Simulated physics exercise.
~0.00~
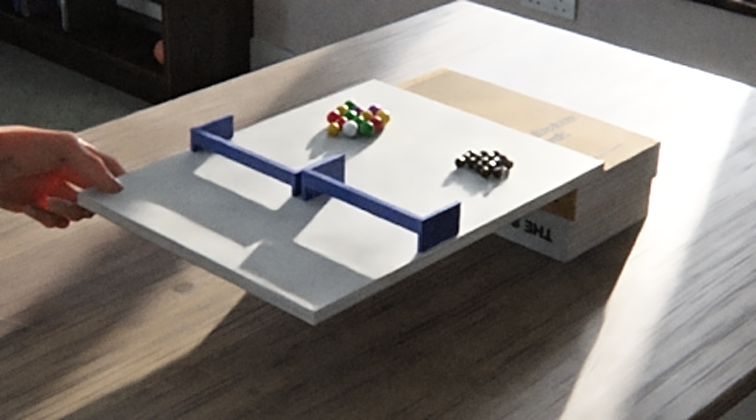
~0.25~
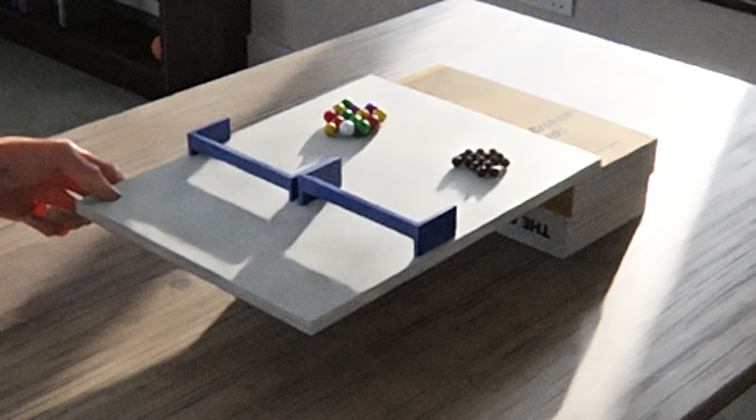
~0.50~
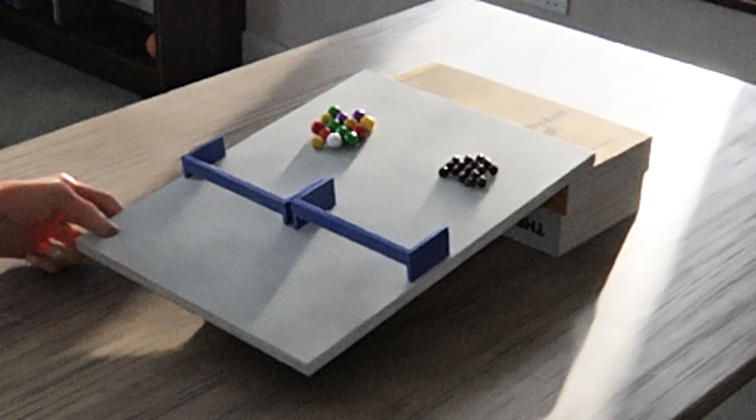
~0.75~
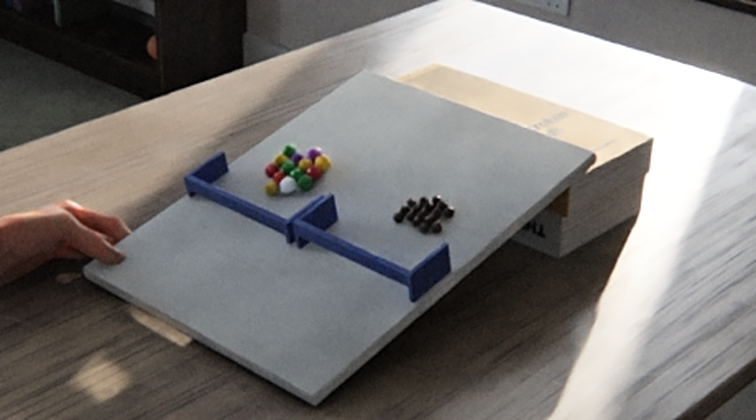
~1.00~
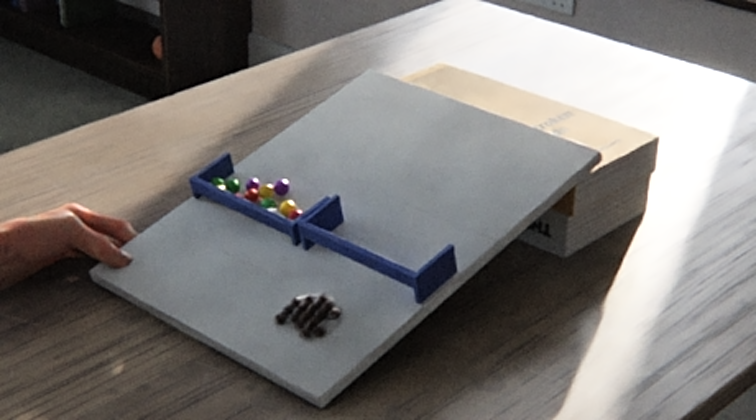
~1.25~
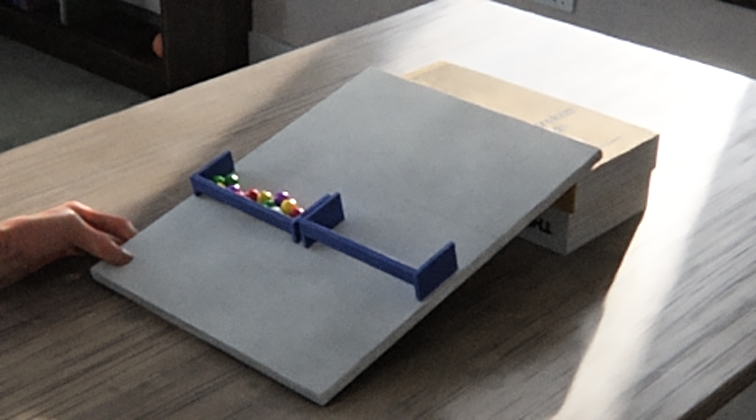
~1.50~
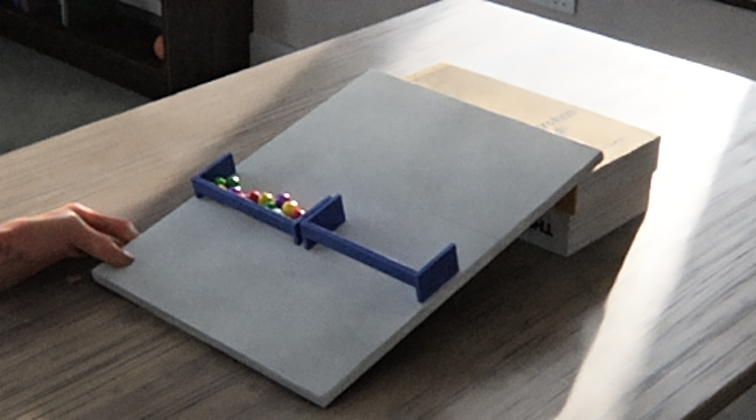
On a sunlit wooden table seen from above at an angle, a pale board rests with its far end on a stack of books while a hand at the left holds its near end. Two blue barriers cross the board, with a cluster of colourful balls above the left one and a cluster of dark pieces above the right. The hand lowers the near end, steepening the slope, and both clusters start down. The colourful balls collect behind the left barrier, while the dark pieces pass the right one and slide on down. Finally the dark pieces are out of sight and the colourful balls stay held.
